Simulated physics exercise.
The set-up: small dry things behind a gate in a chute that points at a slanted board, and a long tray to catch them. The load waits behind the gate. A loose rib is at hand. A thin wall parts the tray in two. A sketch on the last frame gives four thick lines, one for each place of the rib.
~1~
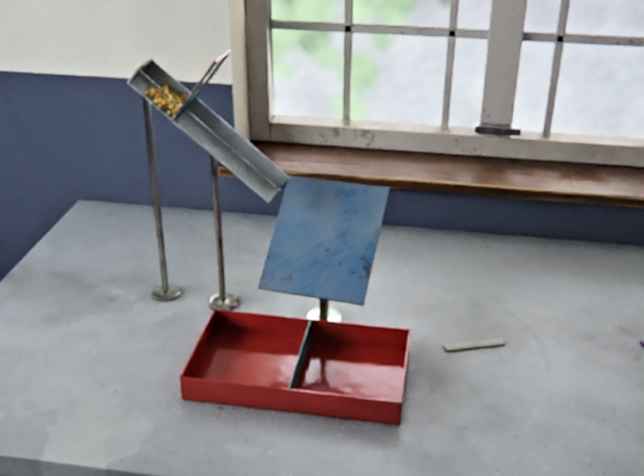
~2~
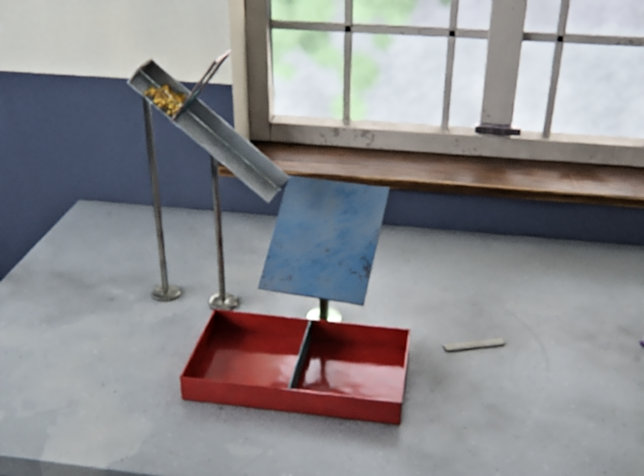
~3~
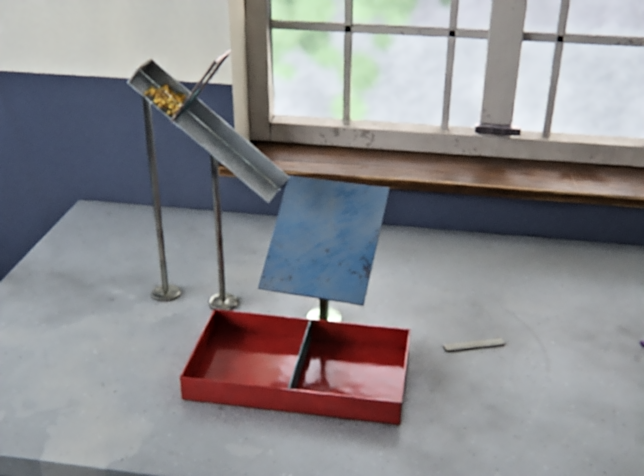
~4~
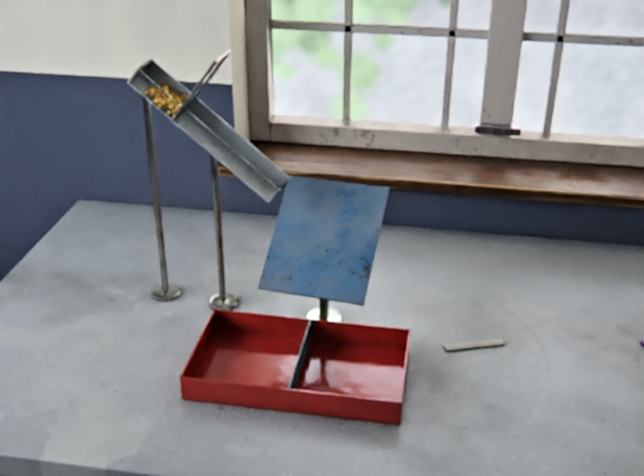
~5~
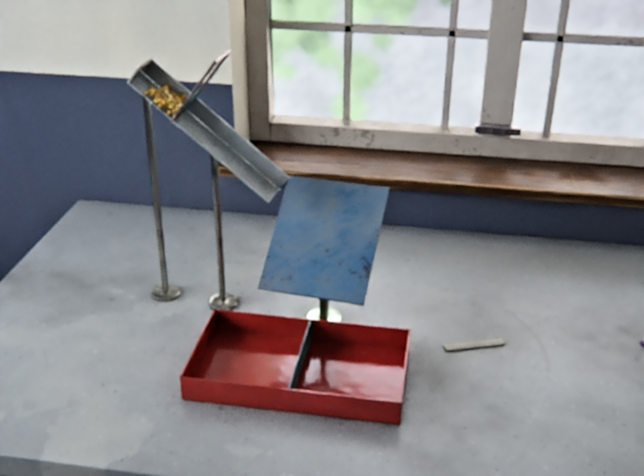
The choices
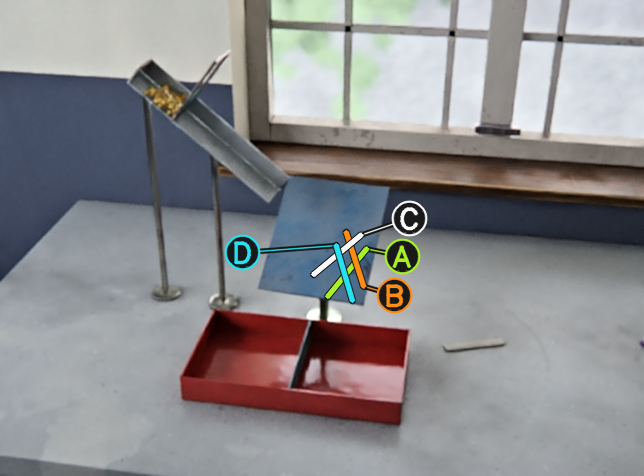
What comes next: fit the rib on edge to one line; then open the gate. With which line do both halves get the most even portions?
Choose A.
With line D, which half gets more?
More lands on the right.
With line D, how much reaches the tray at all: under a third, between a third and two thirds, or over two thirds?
Over two thirds.
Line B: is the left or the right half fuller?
More lands on the right.
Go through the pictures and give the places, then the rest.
The first frame shows load behind the gate near (172, 102), puffed corn balls; lip of the chute near (274, 196), sloping fairly steeply.
The second frame shows middle of the board near (325, 237), tilted fairly steeply; middle of its low edge near (310, 296); of its high edge near (338, 181).
The third frame shows front corners of the tray near (181, 377) and (401, 402); front end of its middle wall near (288, 389); gate still shut near (192, 97).
The fourth frame shows middle of the load near (172, 102); lip near (274, 196).
The fifth frame shows middle of the load near (172, 102); lip near (274, 196).
On the marked copy, line A from (366, 248) to (327, 296); line B from (346, 232) to (363, 286); line C from (361, 235) to (313, 274); line D from (336, 245) to (352, 300).
For line A, of what is caught, close to half in the left half, close to half in the right.
For line B, of what is caught, a small share in the left half, all but a few in the right.
For line C, of what is caught, the bulk in the left half, a small share in the right.
For line D, of what is caught, a small share in the left half, the bulk in the right.
